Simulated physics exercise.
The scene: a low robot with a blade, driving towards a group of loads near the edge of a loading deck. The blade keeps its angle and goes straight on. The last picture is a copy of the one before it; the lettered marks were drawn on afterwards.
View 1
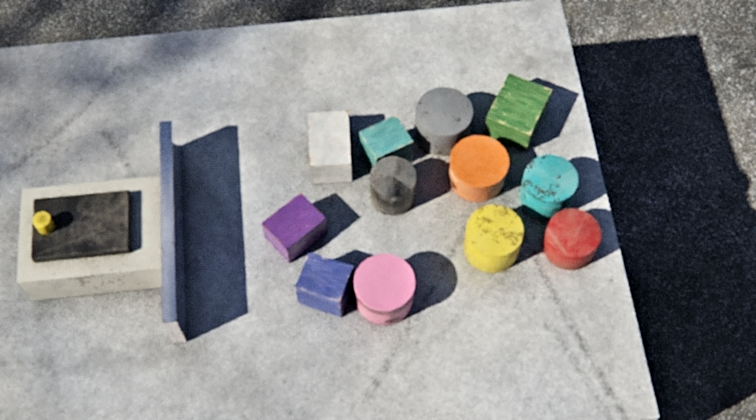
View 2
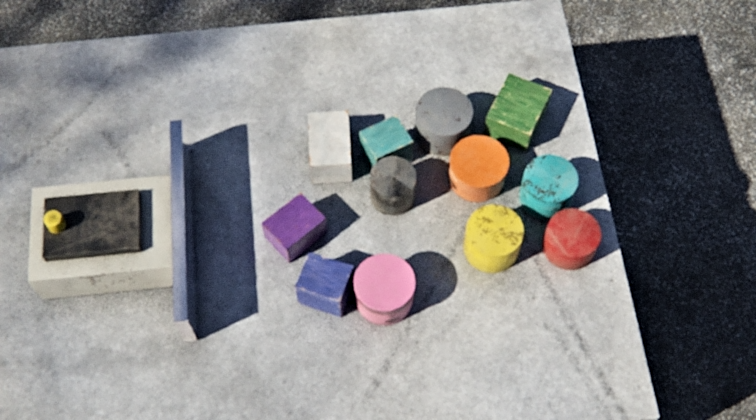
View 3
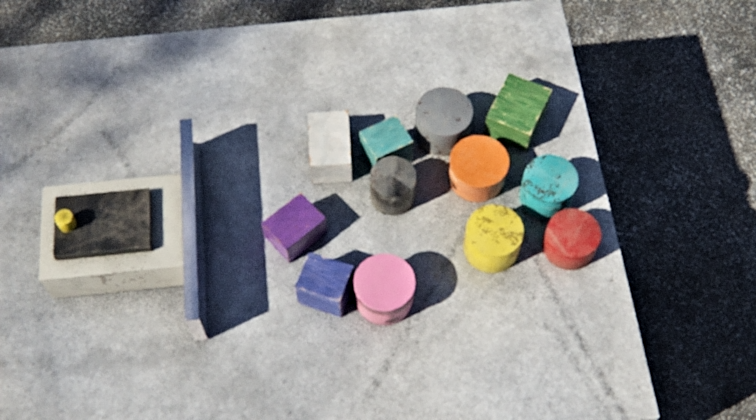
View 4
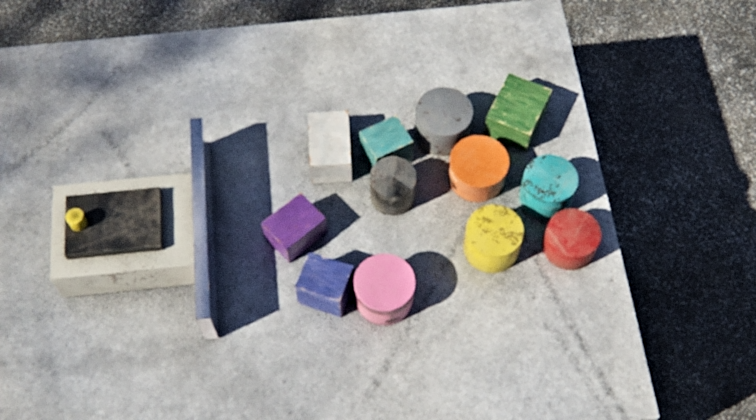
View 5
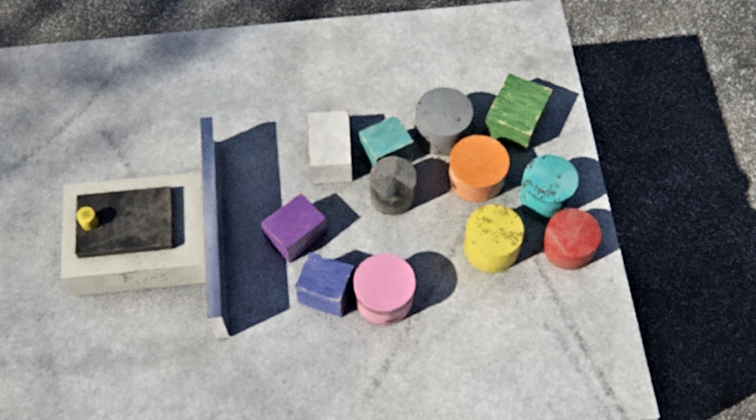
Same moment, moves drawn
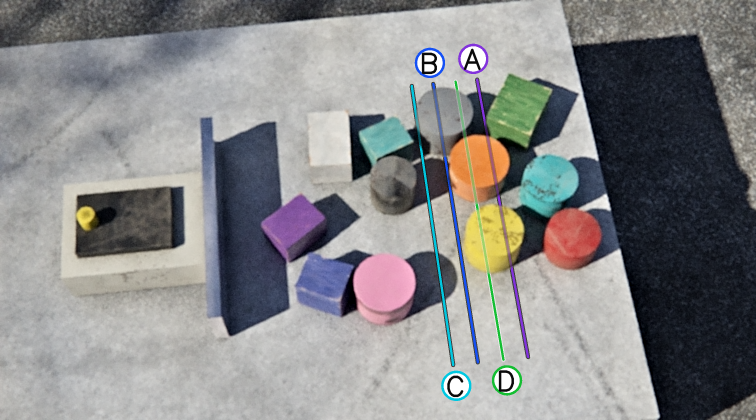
A low, pale robot with a dark top, a yellow knob and a wide blue-grey blade creeps rightward across a sunlit grey deck, seen from high above. To its right sit purple and blue crates beside a pink round load, white and turquoise crates above, then grey, black, orange, turquoise, yellow and red round loads and a green crate near the deck's edge. The robot slides slowly and steadily, narrowing the gap to the purple crate, while the loads and camera stay still.
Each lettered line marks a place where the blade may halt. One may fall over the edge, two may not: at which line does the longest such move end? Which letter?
It can go as far as D.
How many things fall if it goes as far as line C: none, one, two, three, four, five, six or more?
By then, none.
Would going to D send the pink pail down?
No.
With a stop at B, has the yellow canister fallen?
By then, no.
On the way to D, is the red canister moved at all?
By then, yes.
On the marked copy, A at (501, 209); B at (454, 214); C at (431, 216); D at (478, 211).
Taking D. A third of the way, robot (231, 210); pink pail (401, 289); blue crate (348, 274).
Two thirds of the way, robot (328, 201); green crate (552, 106); turquoise canister (559, 190).
When it is over, robot (400, 194); red canister (616, 241); green crate (578, 95); none fallen.
As for the rest, A drops three; B is within the limit but short; C is within the limit but short.
